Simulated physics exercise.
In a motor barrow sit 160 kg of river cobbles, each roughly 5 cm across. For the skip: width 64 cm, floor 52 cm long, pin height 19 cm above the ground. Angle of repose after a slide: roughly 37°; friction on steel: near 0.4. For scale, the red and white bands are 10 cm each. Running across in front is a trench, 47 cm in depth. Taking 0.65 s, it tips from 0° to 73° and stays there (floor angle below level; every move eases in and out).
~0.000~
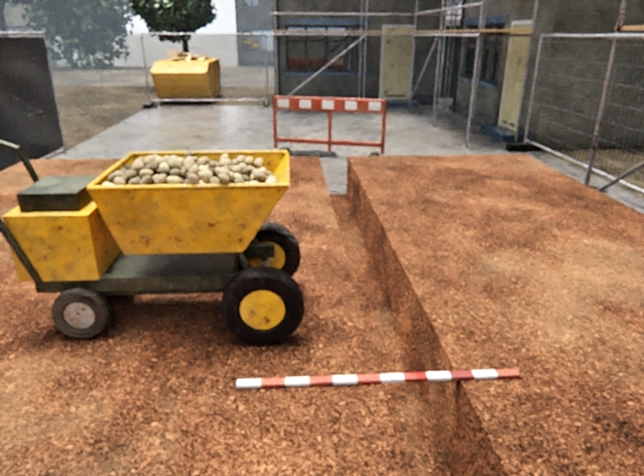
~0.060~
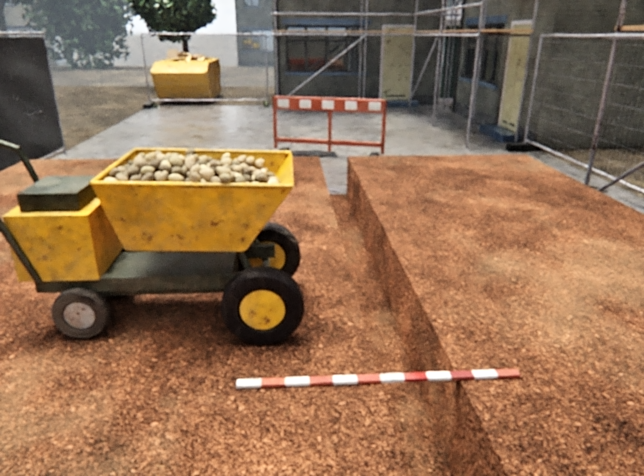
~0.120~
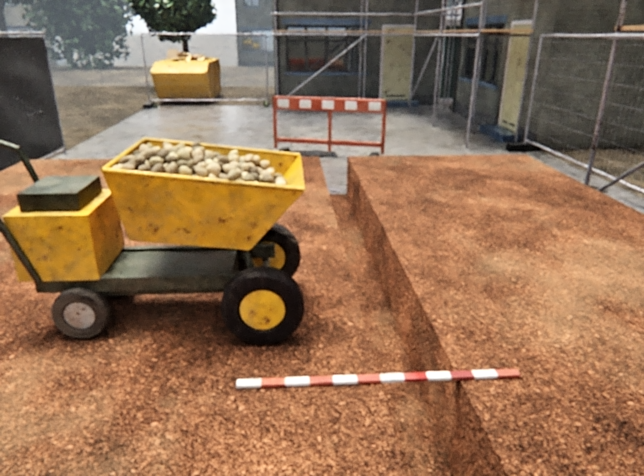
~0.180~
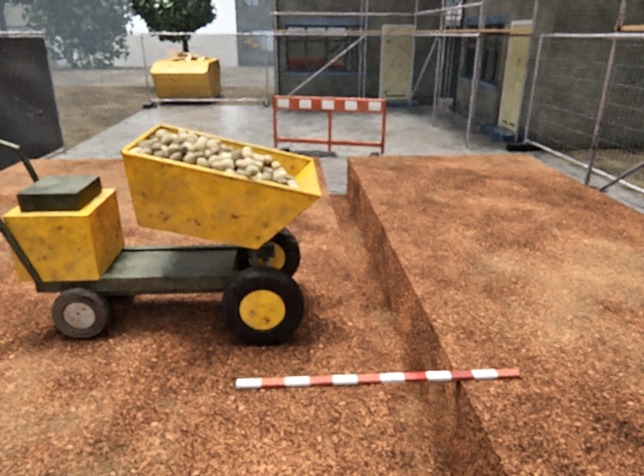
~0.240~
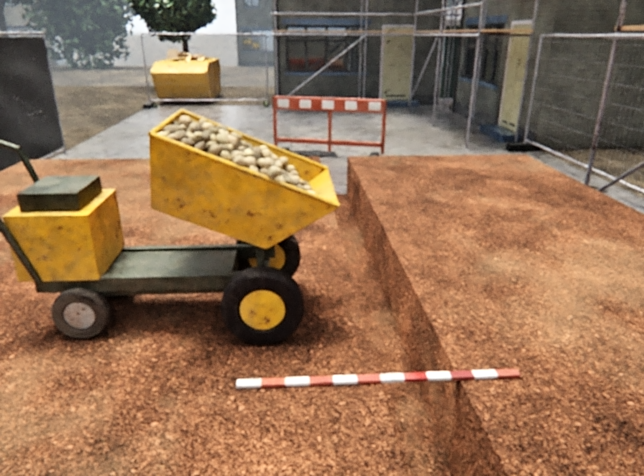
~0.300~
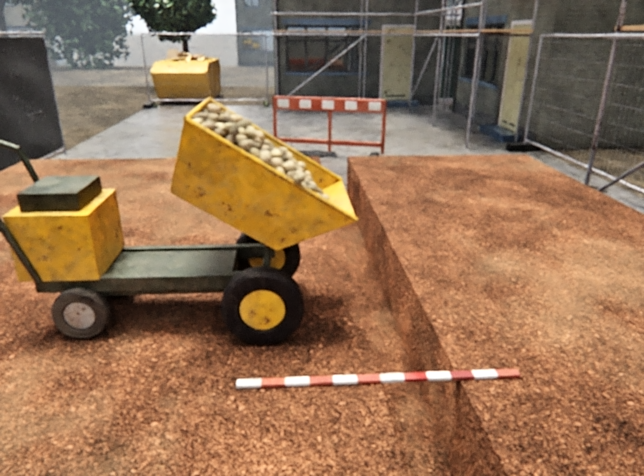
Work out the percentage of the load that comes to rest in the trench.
It works out at about 44 per cent of the load.
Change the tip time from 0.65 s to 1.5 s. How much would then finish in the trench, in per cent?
It would be near 70 per cent.
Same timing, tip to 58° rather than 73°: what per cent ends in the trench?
About 25%.
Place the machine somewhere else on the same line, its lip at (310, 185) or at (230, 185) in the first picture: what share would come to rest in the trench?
Result: Close to 30 then close to 85 per cent.
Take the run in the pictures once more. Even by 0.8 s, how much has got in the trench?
Some 15 per cent.
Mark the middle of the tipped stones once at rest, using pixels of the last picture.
At about pixel (441, 301) in the last view.
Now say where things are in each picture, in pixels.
The first frame shows lip at (288, 186), floor tilted 0°, highest stones at (172, 163).
The second frame shows lip at (292, 186), floor tilted 2°, highest stones at (166, 161); the stones move at 0.5 m/s on average.
In the third frame, the skip is at 7°, its lip at (304, 190); the top of the load is at (167, 152); the stones move at 1.0 m/s on average.
The fourth frame shows lip at (320, 196), floor tilted 14°, highest stones at (174, 140); the stones move at 1.3 m/s on average.
In the fifth frame, the skip is at 23°, its lip at (339, 206); the top of the load is at (191, 126); the stones move at 1.6 m/s on average.
In the sixth frame, the skip is at 32°, its lip at (357, 220); the top of the load is at (217, 116); the stones move at 1.7 m/s on average.
After 0.5 s the floor is at 62°; 100 % in the skip; the foremost stones are at (375, 239).
After 0.8 s the floor is at 73°; 56 % in the skip, 17 % in the trench, 27 % past the trench; the foremost stones are at (477, 311).
After 1.1 s the floor is at 73°; 14 % in the skip, 29 % in the trench, 57 % past the trench; the foremost stones are at (616, 283).
After 3.0 s the floor is at 73°; 0 % in the skip, 44 % in the trench, 56 % past the trench; the foremost stones are past the picture's edge.
